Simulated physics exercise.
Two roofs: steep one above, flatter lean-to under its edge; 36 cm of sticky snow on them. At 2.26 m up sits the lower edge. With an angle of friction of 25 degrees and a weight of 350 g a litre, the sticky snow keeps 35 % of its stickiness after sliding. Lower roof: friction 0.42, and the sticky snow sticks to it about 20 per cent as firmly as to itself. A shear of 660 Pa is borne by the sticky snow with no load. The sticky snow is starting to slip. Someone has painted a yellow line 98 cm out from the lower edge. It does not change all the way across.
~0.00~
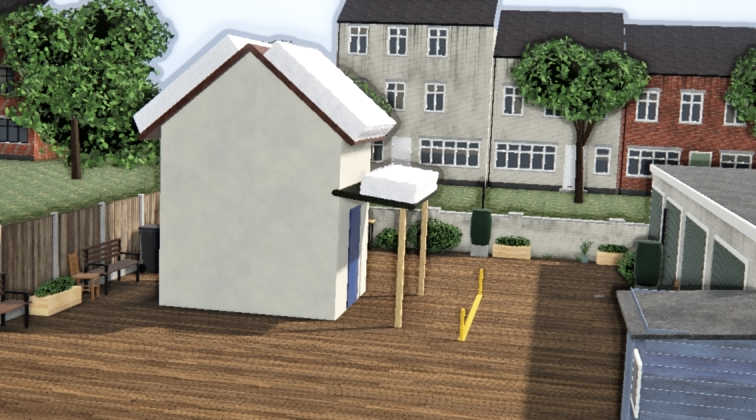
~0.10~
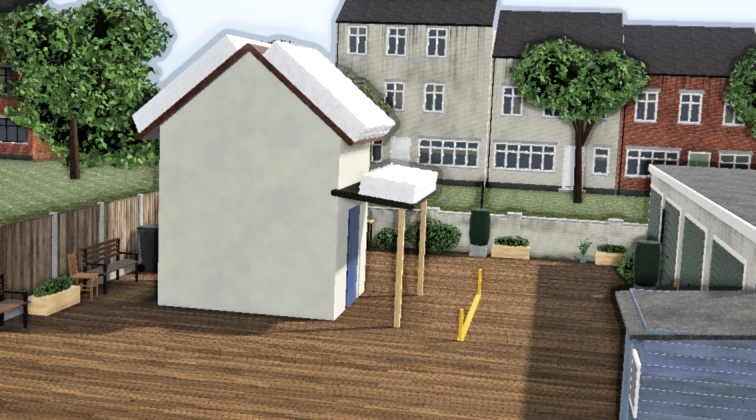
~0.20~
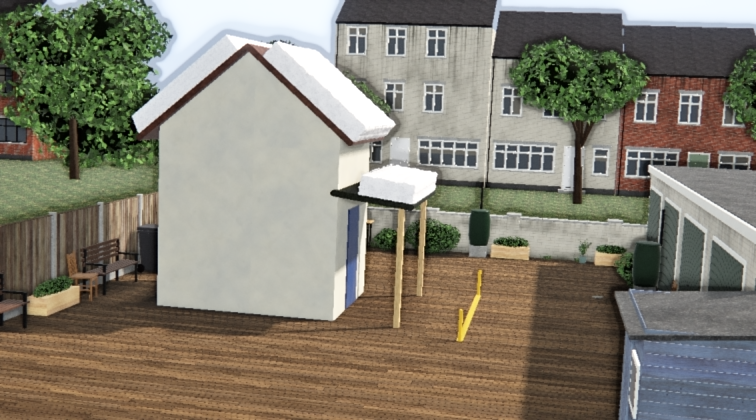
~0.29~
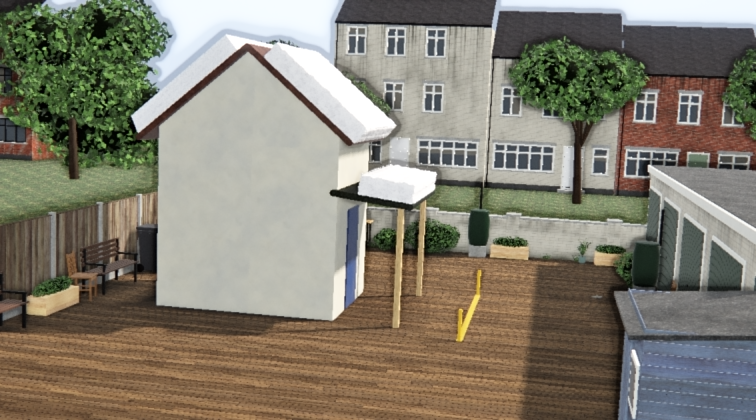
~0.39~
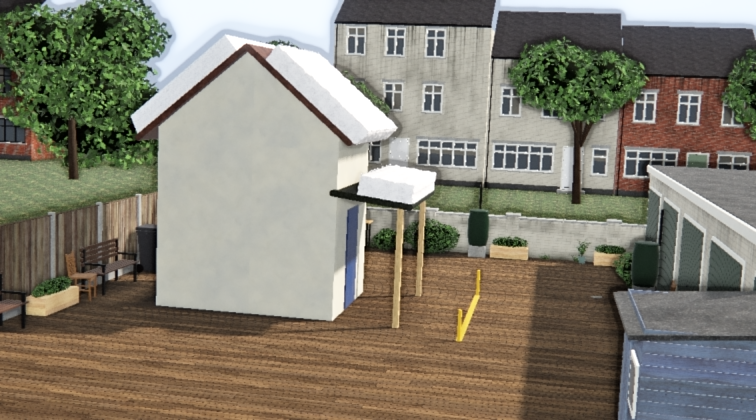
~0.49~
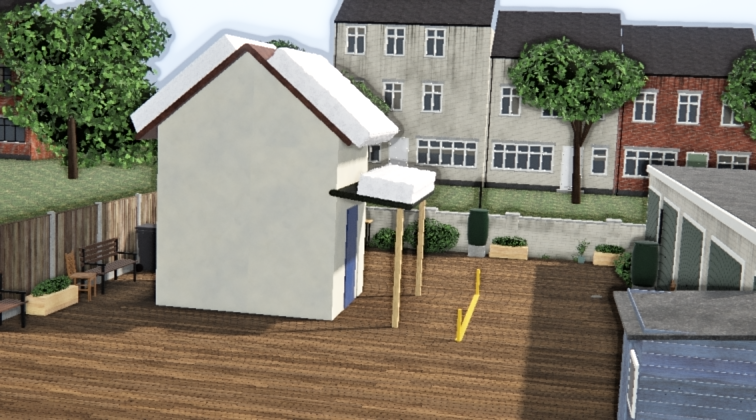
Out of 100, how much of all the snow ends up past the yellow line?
About 28 %.
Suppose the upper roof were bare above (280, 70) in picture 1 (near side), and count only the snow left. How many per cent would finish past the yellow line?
16 %.
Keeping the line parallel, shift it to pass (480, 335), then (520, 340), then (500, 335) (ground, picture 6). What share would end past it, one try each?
20 %, then 3 %, then 12 %.
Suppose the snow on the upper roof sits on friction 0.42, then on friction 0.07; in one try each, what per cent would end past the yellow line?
Try 1: 45 %; try 2: 65 %.
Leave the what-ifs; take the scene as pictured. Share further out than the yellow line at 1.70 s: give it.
I'd put it at close to 0 in a hundred.
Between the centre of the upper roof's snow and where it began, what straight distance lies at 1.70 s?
It sits some 1.8 m from where it began.
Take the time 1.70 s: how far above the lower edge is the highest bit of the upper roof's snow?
1.4 m or thereabouts.
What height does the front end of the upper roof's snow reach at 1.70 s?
Close to 2.6 metres, I reckon.
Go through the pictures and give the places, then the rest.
In the first picture, front end of the sticky snow at (357, 118).
In the second picture, front end of the sticky snow at (356, 118), its middle shifted 6 mm.
In the third picture, front end of the sticky snow at (357, 119), its middle shifted 2.5 cm, 1 % of it past the upper edge, in one piece.
In the fourth picture, front end of the sticky snow at (357, 134), its middle shifted 5.7 cm, 3 % of it past the upper edge, in one piece.
In the fifth picture, front end of the sticky snow at (358, 139), its middle shifted 10 cm, 5 % of it past the upper edge, in one piece.
In the sixth picture, front end of the sticky snow at (360, 135), its middle shifted 16 cm, 8 % of it past the upper edge, in one piece.
By 1.04 s, none is below the lower edge and 0 % is past the line.
By 1.70 s, none is below the lower edge and 0 % is past the line.
By 2.35 s, 31 % is below the lower edge and 7 % is past the line.
By 3.00 s, 53 % is below the lower edge and 26 % is past the line.
By 5.10 s, at the end, 62 % is below the lower edge and 28 % is past the line.
